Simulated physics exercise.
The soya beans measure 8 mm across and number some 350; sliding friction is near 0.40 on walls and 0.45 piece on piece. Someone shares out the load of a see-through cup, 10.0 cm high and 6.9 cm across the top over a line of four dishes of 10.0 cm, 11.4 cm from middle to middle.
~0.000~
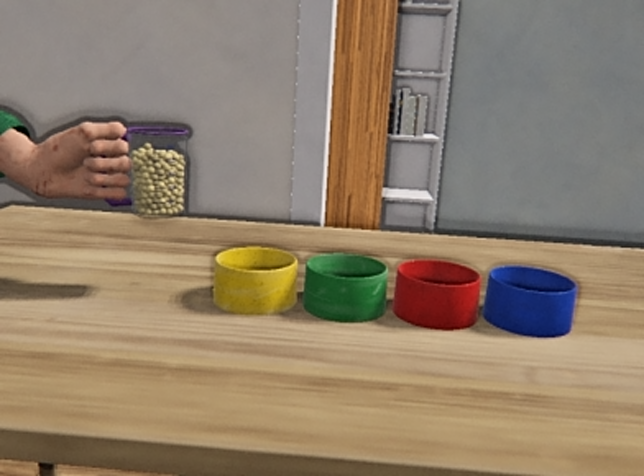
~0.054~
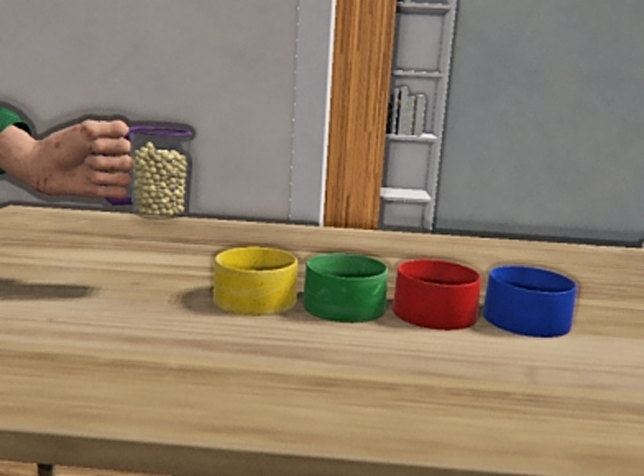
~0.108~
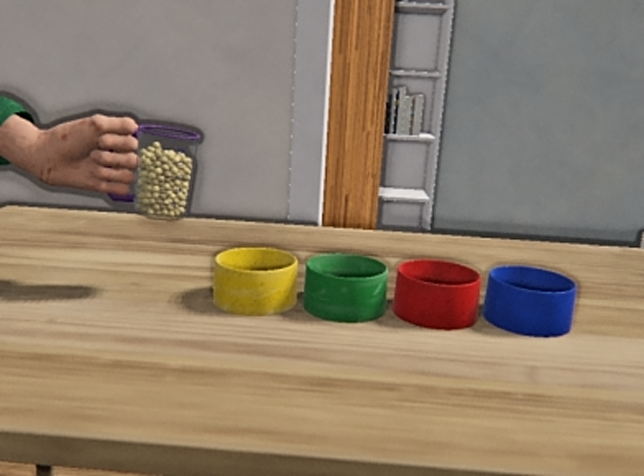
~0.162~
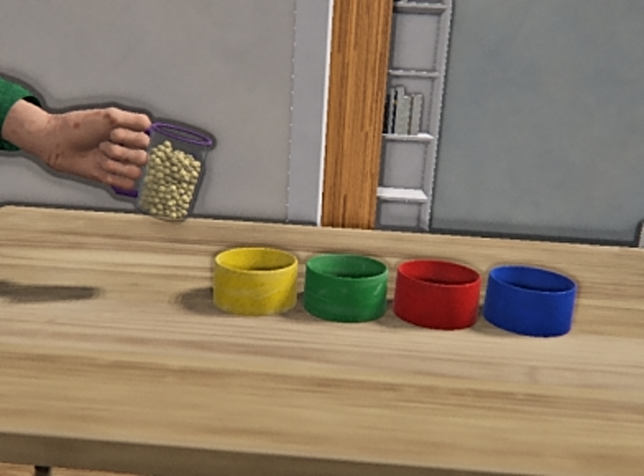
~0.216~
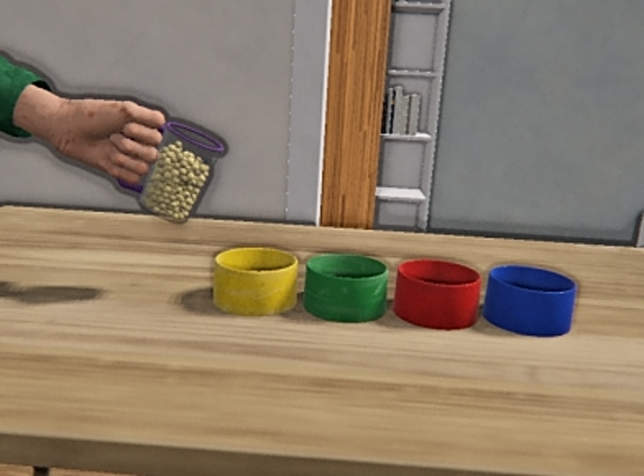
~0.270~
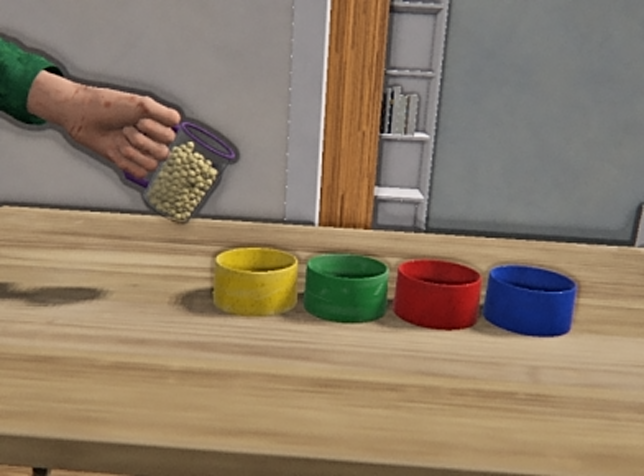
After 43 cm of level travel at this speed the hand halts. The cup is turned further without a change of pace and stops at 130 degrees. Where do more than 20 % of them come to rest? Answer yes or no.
Red: No, blue: No, green: Yes, yellow: No, counter: No.
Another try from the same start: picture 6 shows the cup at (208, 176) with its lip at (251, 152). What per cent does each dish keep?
Red 30; blue 50; green 0; yellow 0.
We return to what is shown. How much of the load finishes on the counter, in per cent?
Roughly 5 per cent.
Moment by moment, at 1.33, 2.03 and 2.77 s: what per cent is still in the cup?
In turn: 0, 0, 0.
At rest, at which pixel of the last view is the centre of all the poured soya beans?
Around (352, 291).
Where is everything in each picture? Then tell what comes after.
In the first picture, cup at (158, 172), tilt 0 degrees, lip at (186, 133), moved 0.0 cm; middle of the pieces at (157, 180); yellow dish at (256, 259); green dish at (347, 266); red dish at (439, 273); blue dish at (532, 279).
In the second picture, cup at (160, 173), tilt 2 degrees, lip at (189, 134), moved 0.2 cm; middle of the pieces at (158, 180).
In the third picture, cup at (165, 173), tilt 7 degrees, lip at (197, 138), moved 0.8 cm; middle of the pieces at (162, 181).
In the fourth picture, cup at (172, 174), tilt 15 degrees, lip at (210, 144), moved 1.8 cm; middle of the pieces at (168, 181).
In the fifth picture, cup at (179, 174), tilt 23 degrees, lip at (221, 150), moved 2.7 cm; middle of the pieces at (175, 180).
In the sixth picture, cup at (187, 175), tilt 31 degrees, lip at (233, 157), moved 3.6 cm; middle of the pieces at (181, 180); yellow dish at (257, 260); green dish at (348, 266); red dish at (439, 273); blue dish at (532, 279). The cup turns about 150 degrees a second and travels 17 cm a second.
After 1.33 s, tilt 130 degrees; cup holds 0 %, green 95 %.
Then, at 2.03 s, tilt 130 degrees; cup holds 0 %, green 95 %.
After 2.77 s, tilt 130 degrees; cup holds 0 %, green 95 %.
By 3.1 s all is still; red 0 %, blue 0 %, green 95 %, yellow 0 %, counter 5 %.
